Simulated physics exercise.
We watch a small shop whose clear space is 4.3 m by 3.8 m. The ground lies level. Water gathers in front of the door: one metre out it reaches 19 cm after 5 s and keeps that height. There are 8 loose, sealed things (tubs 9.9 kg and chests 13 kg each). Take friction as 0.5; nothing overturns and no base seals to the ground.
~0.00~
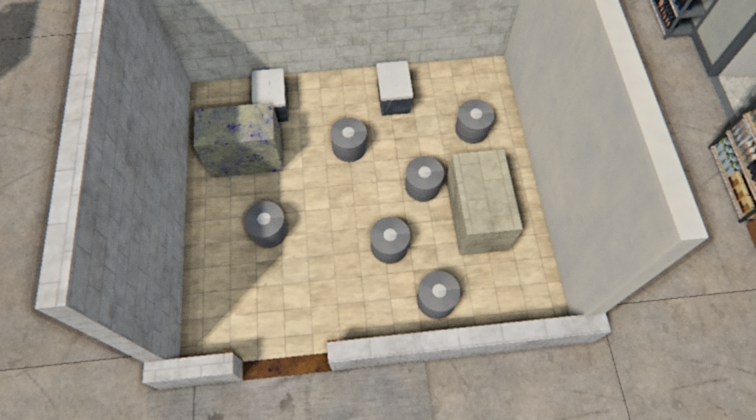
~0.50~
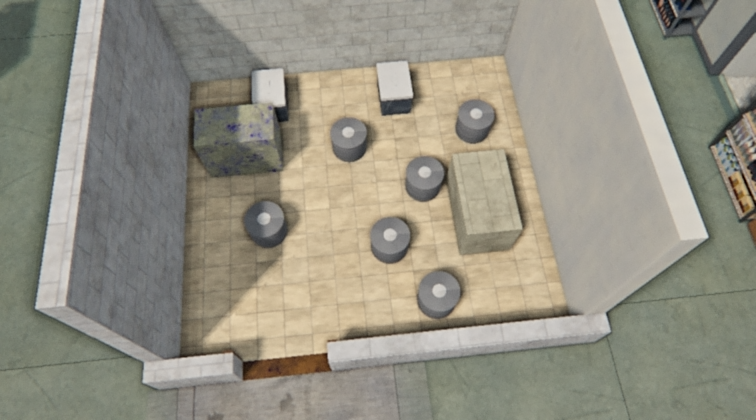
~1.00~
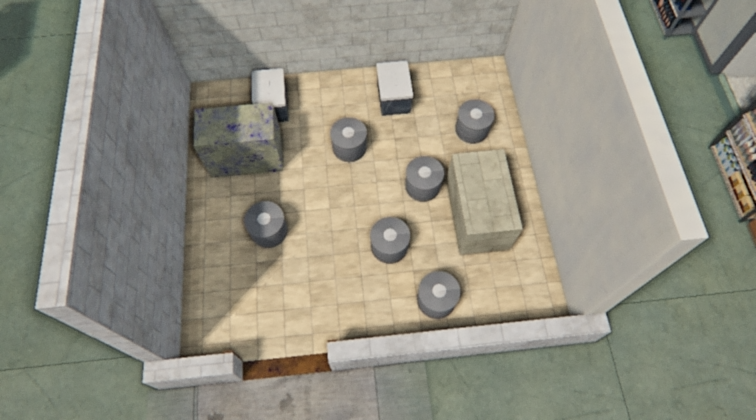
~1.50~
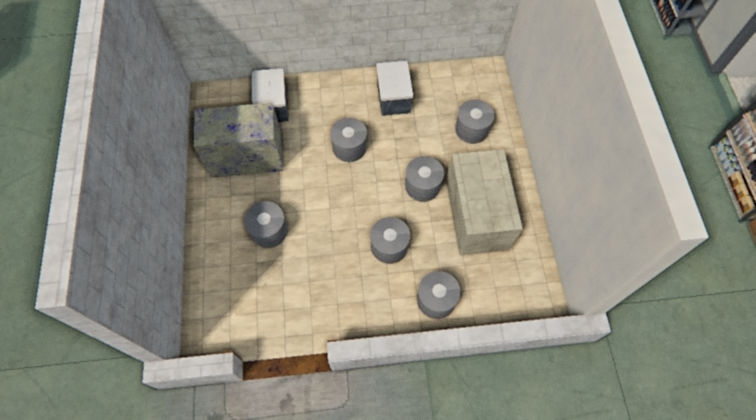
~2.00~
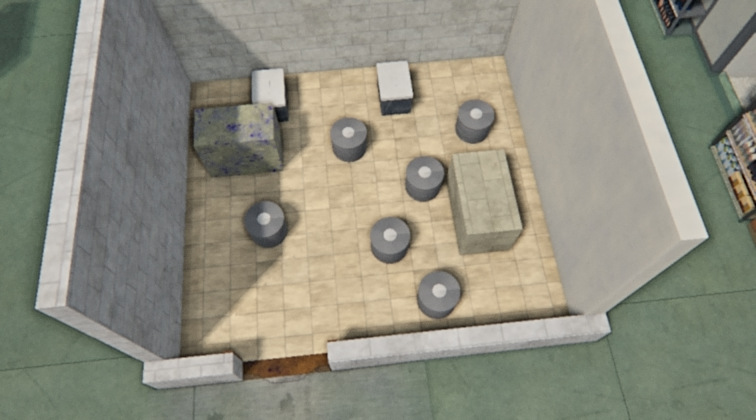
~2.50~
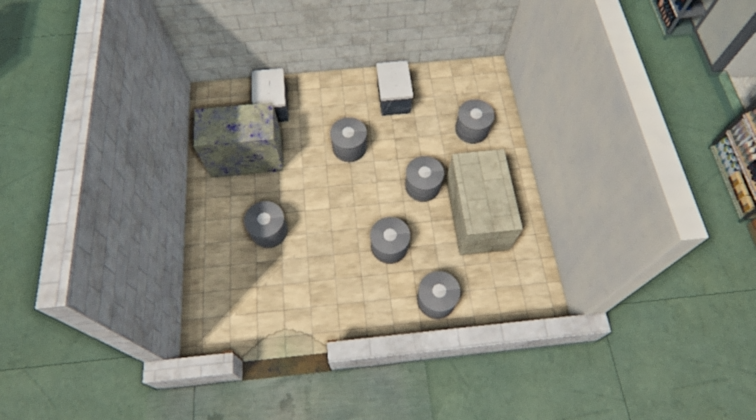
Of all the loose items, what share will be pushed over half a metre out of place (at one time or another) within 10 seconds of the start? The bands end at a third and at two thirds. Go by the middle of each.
It is under a third.
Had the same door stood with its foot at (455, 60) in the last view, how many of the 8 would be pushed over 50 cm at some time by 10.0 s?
Then 2.
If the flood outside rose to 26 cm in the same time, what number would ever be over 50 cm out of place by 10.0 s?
Then 3.
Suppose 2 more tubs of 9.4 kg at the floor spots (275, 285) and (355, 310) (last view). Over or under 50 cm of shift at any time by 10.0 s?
In that order: Past it, short of it.
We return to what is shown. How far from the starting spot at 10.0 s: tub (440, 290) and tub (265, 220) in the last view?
In that order: 0 cm, 200 cm.
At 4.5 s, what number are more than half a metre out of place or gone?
0 of them.
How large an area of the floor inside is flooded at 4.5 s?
About 4.0 m2.
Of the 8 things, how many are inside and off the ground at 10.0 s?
At that moment 4.
After 3.5 s 0 of 8 are over 50 cm from their spots; 0 afloat.
After 4.5 s 0 of 8 are over 50 cm from their spots; 0 afloat.
After 7.0 s 0 of 8 are over 50 cm from their spots; 1 afloat.
After 10.0 s 2 of 8 are over 50 cm from their spots, and 2 have been at some point; 4 afloat.
